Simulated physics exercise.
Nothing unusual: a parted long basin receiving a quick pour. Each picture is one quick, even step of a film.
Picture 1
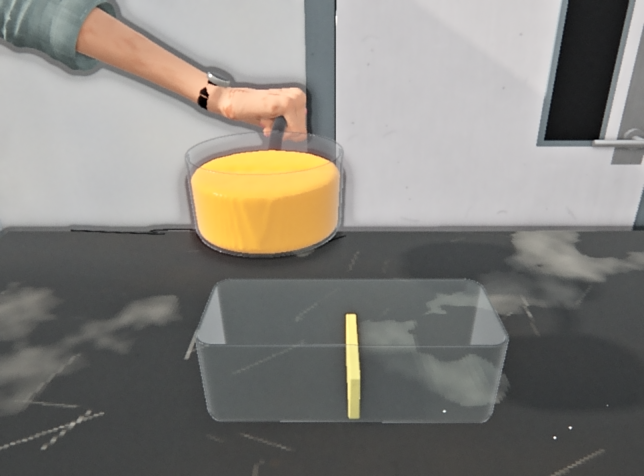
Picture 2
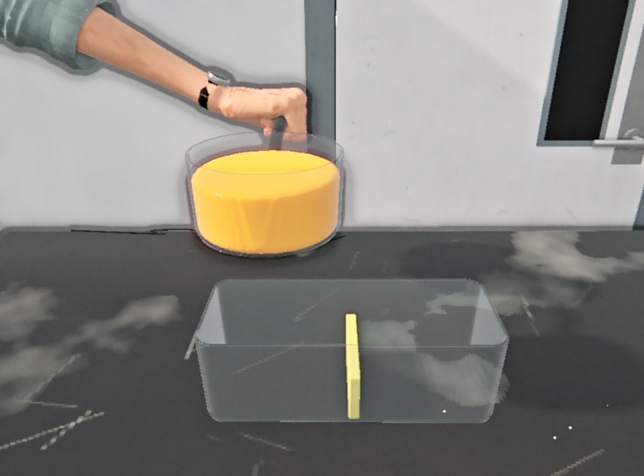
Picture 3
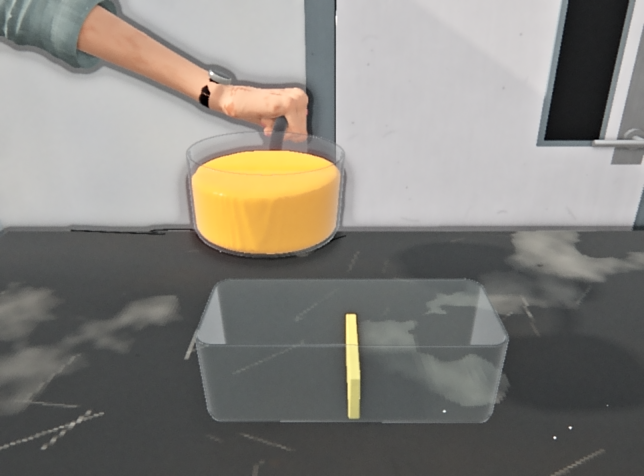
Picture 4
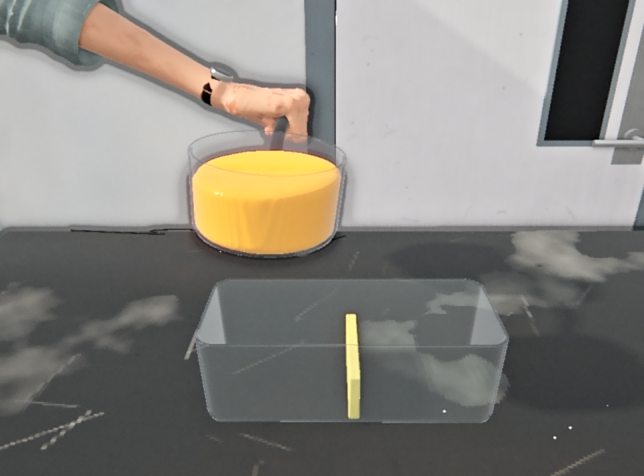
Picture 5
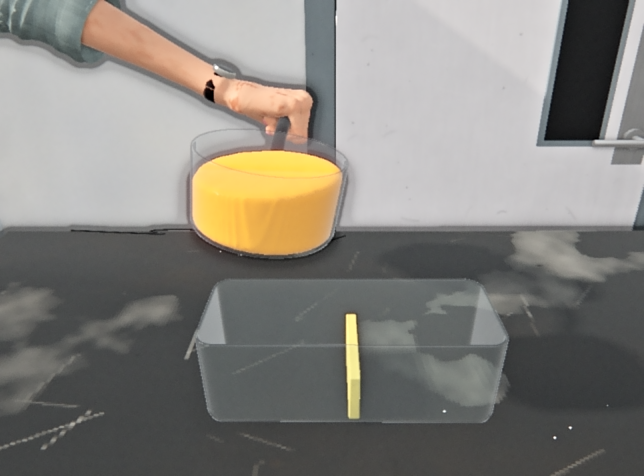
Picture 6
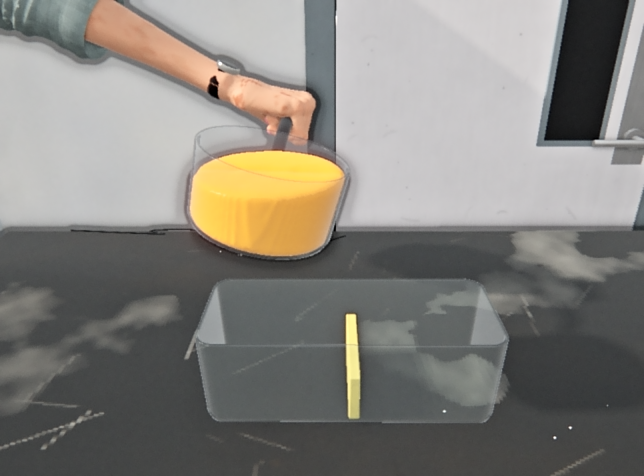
On a dark marbled counter, a hand held a clear round container of yellow-orange liquid behind a see-through basin with a yellow divider, then slowly tilted the container slightly to the right.
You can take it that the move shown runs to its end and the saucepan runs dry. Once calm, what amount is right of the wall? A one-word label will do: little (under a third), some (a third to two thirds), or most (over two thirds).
Most.
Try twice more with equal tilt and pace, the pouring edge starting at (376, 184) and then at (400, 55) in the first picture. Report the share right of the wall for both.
95 %, then 80 %.
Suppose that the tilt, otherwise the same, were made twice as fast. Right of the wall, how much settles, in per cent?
It comes to some 55 in a hundred.
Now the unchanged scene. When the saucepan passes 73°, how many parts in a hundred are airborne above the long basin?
Estimated at 35 per cent or so.
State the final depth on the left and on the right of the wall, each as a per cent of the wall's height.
I'd say close to 20 per cent on the left side and 70 on the right.
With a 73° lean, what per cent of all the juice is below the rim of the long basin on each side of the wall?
You'd find 0 per cent on the left and 10 per cent on the right.
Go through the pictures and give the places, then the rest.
In the first frame, tilt 0°; pouring edge (342, 152); surface from (195, 170) to (340, 170); the long basin's rim runs from (206, 310) to (494, 311); the wall's top is at (353, 345).
In the second frame, tilt 1°; pouring edge (343, 153); surface from (195, 170) to (340, 171).
In the third frame, tilt 2°; pouring edge (344, 155); surface from (196, 170) to (341, 171).
In the fourth frame, tilt 5°; pouring edge (345, 159); surface from (196, 169) to (341, 172).
In the fifth frame, tilt 9°; pouring edge (347, 164); surface from (197, 170) to (342, 173).
In the sixth frame, tilt 14°; pouring edge (349, 171); surface from (197, 170) to (345, 174).
A moment on, the saucepan is tipped part way and 56 per cent is still to pour, 0 is left of the wall and 10 right of it.
Next, the saucepan is tipped right over and 9 per cent is still to pour, 7 is left of the wall and 73 right of it.
Then the saucepan is tipped right over and 0 per cent is still to pour, 22 is left of the wall and 76 right of it.
Later the saucepan is tipped right over and 0 per cent is still to pour, 23 is left of the wall and 76 right of it.
Finally, 23 per cent lies left of the wall, 76 right of it and 1 outside.
